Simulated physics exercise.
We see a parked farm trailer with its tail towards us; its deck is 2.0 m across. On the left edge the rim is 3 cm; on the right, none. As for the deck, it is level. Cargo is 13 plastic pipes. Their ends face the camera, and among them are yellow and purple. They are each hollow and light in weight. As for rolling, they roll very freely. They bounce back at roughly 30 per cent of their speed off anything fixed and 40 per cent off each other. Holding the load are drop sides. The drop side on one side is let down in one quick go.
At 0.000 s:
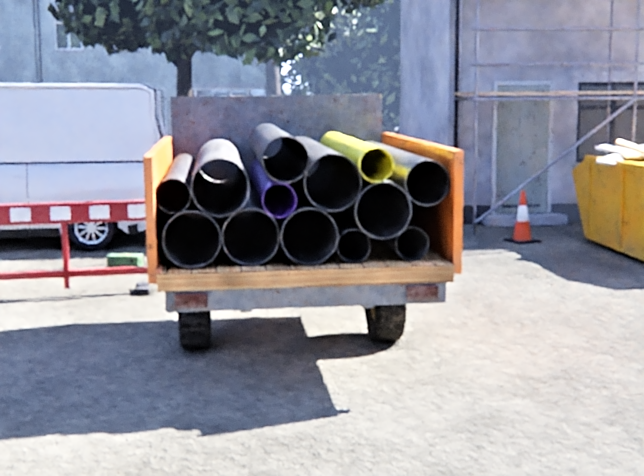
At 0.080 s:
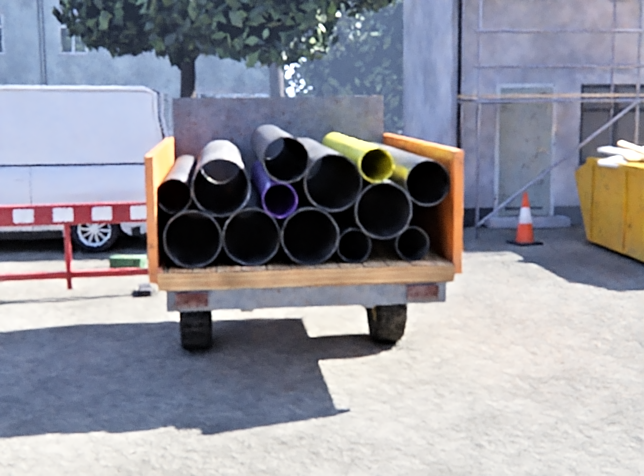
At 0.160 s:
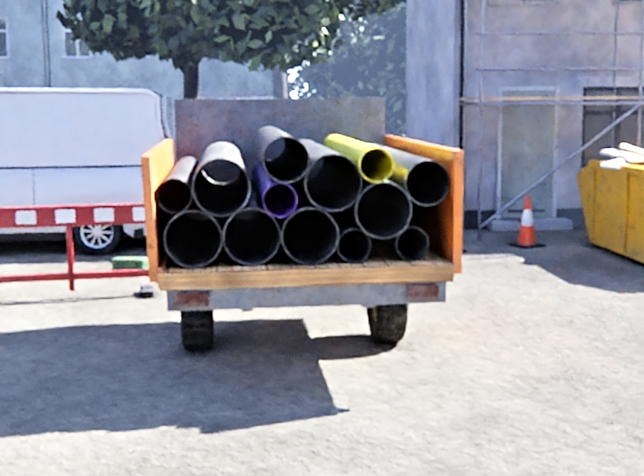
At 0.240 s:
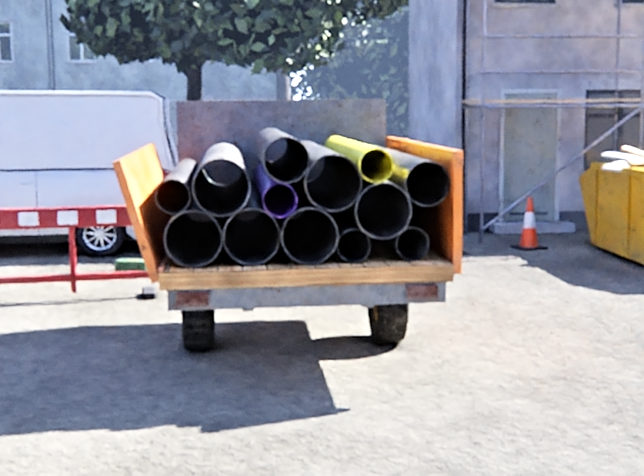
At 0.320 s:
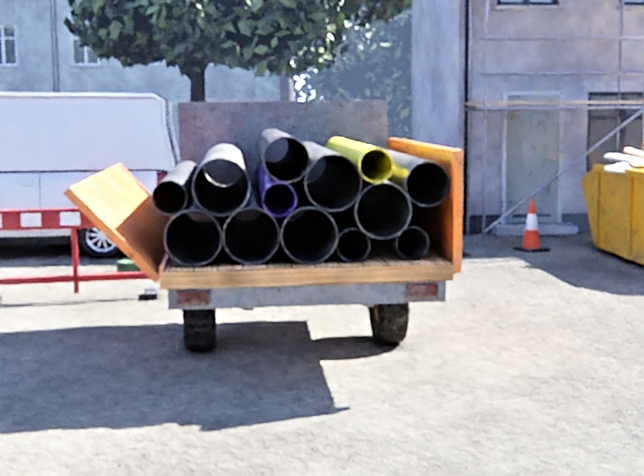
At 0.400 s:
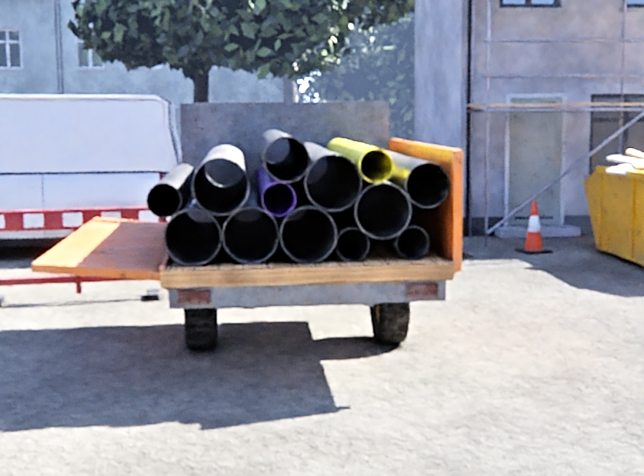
In a sunlit yard, the left side board of a parked trailer stacked with plastic pipes swings outward and down.
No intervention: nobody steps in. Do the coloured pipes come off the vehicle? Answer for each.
Yellow pipe: Does not; purple: Does not.
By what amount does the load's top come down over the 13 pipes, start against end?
Comparing start and end, it's lower by about 15 cm.
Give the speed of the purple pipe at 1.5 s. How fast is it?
Close to 0.1 m/s then.
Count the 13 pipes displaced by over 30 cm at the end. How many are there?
If you add them all up, you get 5.
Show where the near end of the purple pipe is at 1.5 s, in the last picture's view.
That would be about (253, 201) in pixels.
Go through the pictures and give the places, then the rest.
In the first frame, yellow (376, 165), purple (280, 201); both sides upright; the deck is level; 5 of the 13 make up the bottom layer.
In the second frame, yellow (376, 165), purple (280, 201); sides still shut.
In the third frame, yellow (376, 165), purple (280, 201); both sides upright.
In the fourth frame, yellow (376, 166), purple (280, 201); left board out by 15°, tip at (118, 167).
In the fifth frame, yellow (376, 166), purple (280, 200); left board out by 45°, tip at (71, 195).
In the sixth frame, yellow (376, 166), purple (279, 200); left board out by 85°, tip at (39, 268).
By 1.5 s, yellow is up on others, 45 cm from the right edge; purple is up on others, 65 cm from the left edge, rolling left; 1 gone from the deck.
By 3.0 s, yellow is up on others, 40 cm from the right edge; purple is on the deck, 50 cm from the left edge; 3 gone from the deck.
By 4.7 s, purple is on the deck, 50 cm from the left edge; as before, yellow; 3 gone from the deck.
Finally (6.6 s), yellow is up on others, 40 cm from the right edge; purple is on the deck, 50 cm from the left edge; 3 gone from the deck.
